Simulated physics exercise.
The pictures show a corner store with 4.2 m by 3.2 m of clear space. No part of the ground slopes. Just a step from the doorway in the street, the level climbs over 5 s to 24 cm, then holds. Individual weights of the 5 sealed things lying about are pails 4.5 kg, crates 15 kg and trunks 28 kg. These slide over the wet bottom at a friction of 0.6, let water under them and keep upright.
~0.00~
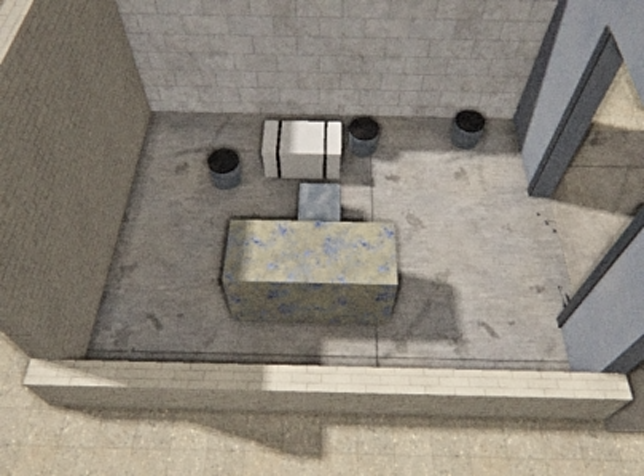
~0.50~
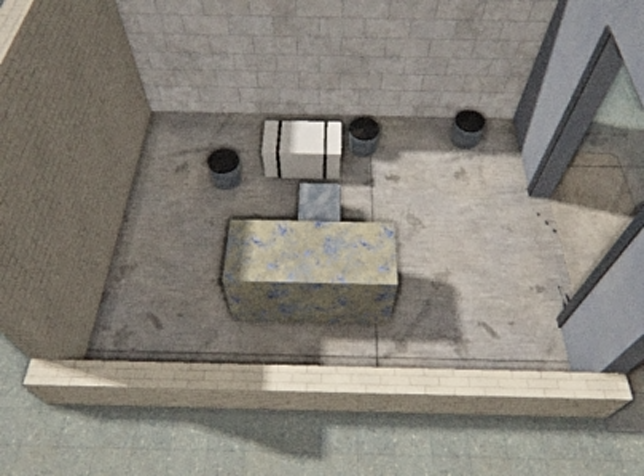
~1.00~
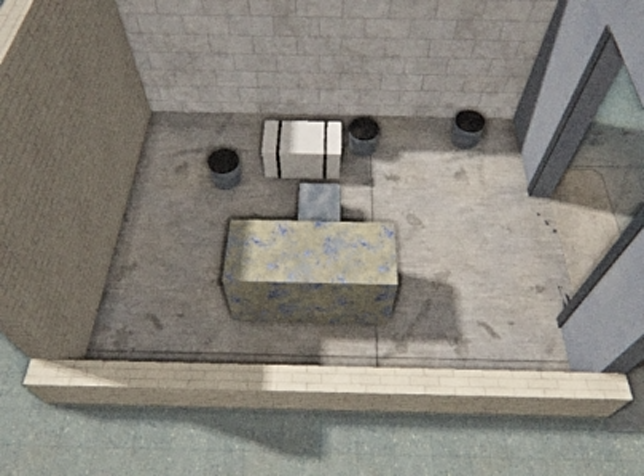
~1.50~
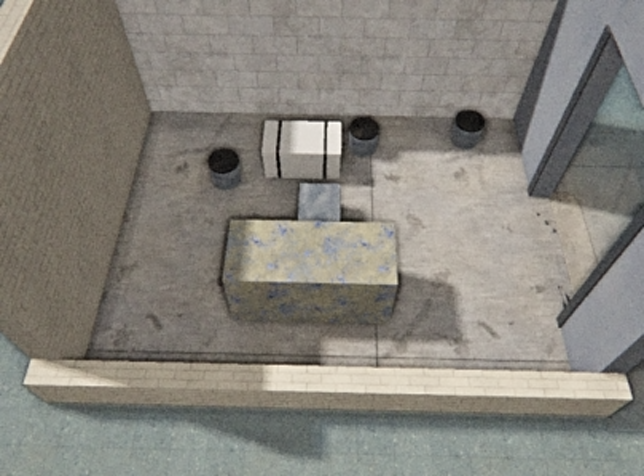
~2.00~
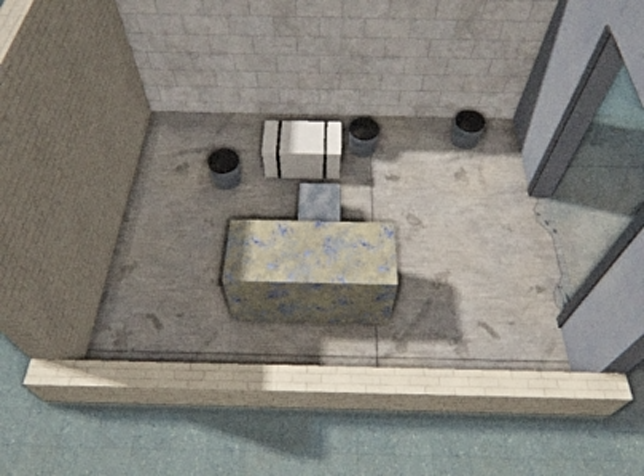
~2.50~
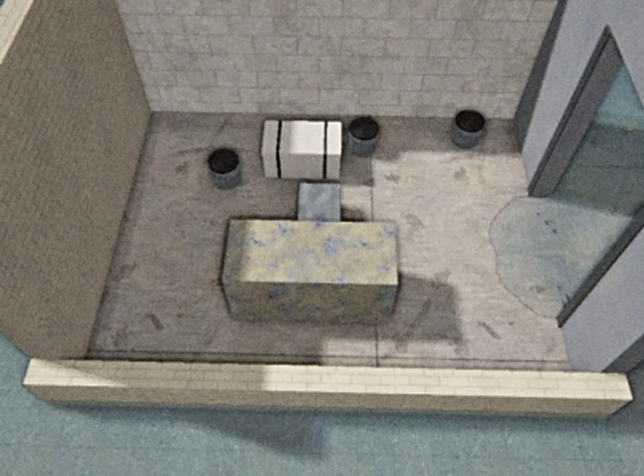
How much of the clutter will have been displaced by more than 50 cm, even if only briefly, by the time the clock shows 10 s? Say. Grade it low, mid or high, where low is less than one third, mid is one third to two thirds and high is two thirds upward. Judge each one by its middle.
Grade: High.
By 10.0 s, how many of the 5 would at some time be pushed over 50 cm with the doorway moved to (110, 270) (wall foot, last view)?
3.
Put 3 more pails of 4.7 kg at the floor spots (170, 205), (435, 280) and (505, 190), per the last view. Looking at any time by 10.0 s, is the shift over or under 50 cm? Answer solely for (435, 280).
Result: Exceeded.
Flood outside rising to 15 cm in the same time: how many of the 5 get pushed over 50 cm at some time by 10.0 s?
Result: 2.
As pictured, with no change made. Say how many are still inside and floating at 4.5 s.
At that moment it comes to 0.
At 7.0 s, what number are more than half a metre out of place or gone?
The number comes to 2.
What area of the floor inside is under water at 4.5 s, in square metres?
About 5.0 m2.
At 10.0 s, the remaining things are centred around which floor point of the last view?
Centred roughly on (277, 163).
After 3.5 s 0 of 5 are over 50 cm from their spots; 0 afloat.
After 4.5 s 0 of 5 are over 50 cm from their spots; 0 afloat.
After 7.0 s 2 of 5 are over 50 cm from their spots; 2 afloat.
After 10.0 s 4 of 5 are over 50 cm from their spots, and 4 have been at some point; 4 afloat.
